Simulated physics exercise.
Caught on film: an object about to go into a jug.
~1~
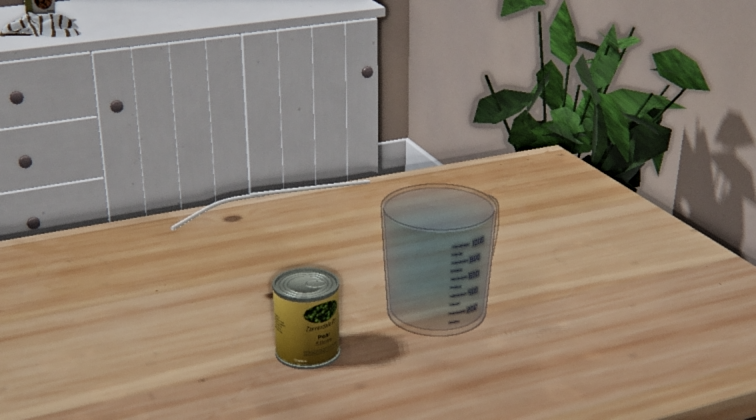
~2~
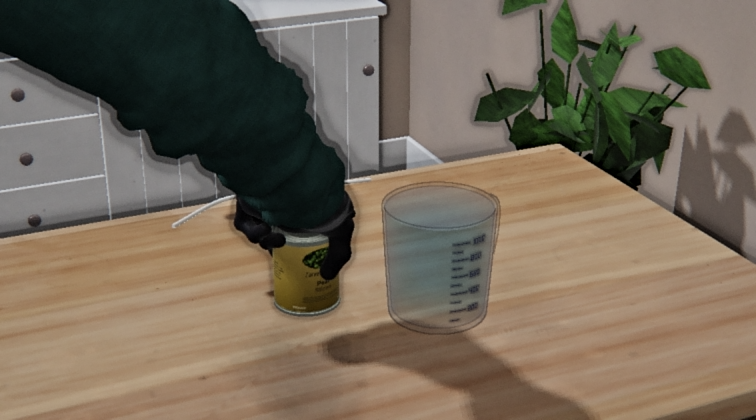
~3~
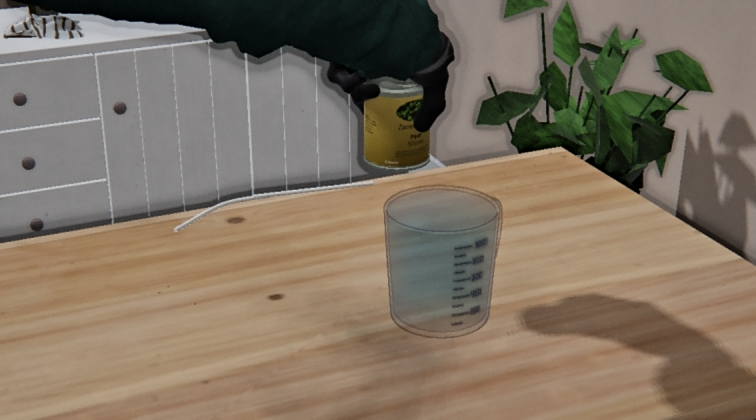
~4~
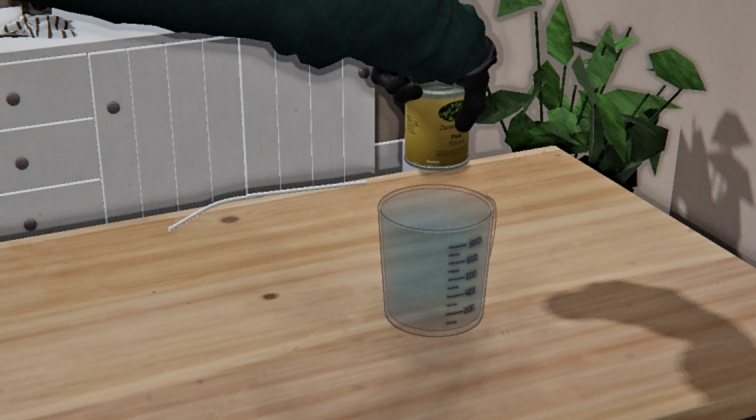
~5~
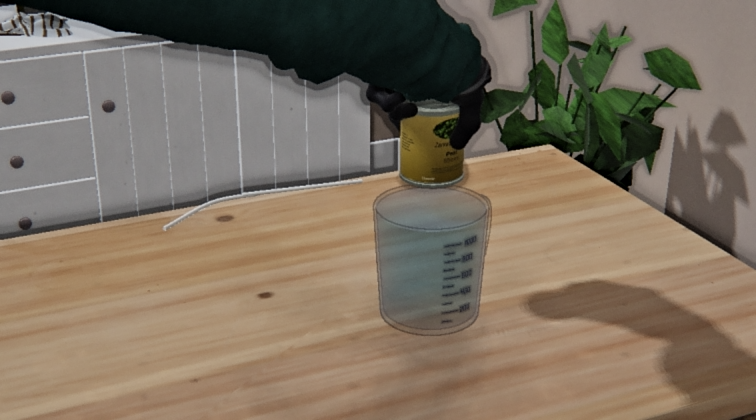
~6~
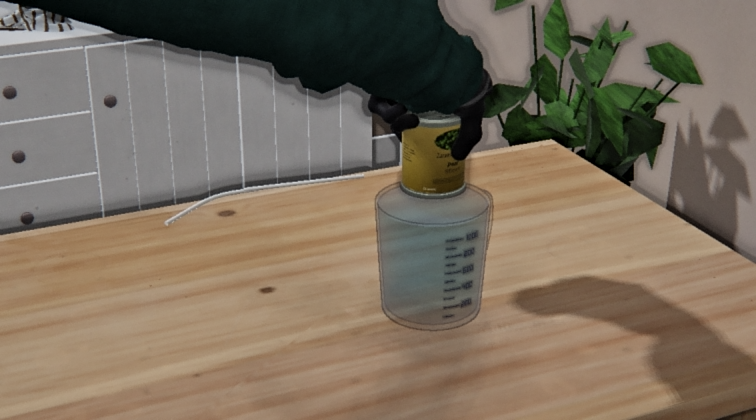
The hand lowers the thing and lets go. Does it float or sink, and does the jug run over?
It sinks, and the jug runs over.
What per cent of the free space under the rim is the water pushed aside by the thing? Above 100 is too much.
About 540 per cent.
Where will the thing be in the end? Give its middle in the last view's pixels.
At about (432, 268).
Shortly, the tin of food enters the water; the jug is full to the brim; the top is wet.
Then, the tin of food goes on down; the jug is full to the brim; the top is wet.
At the finish, the tin of food is at the bottom; the jug is full to the brim; the top is wet.
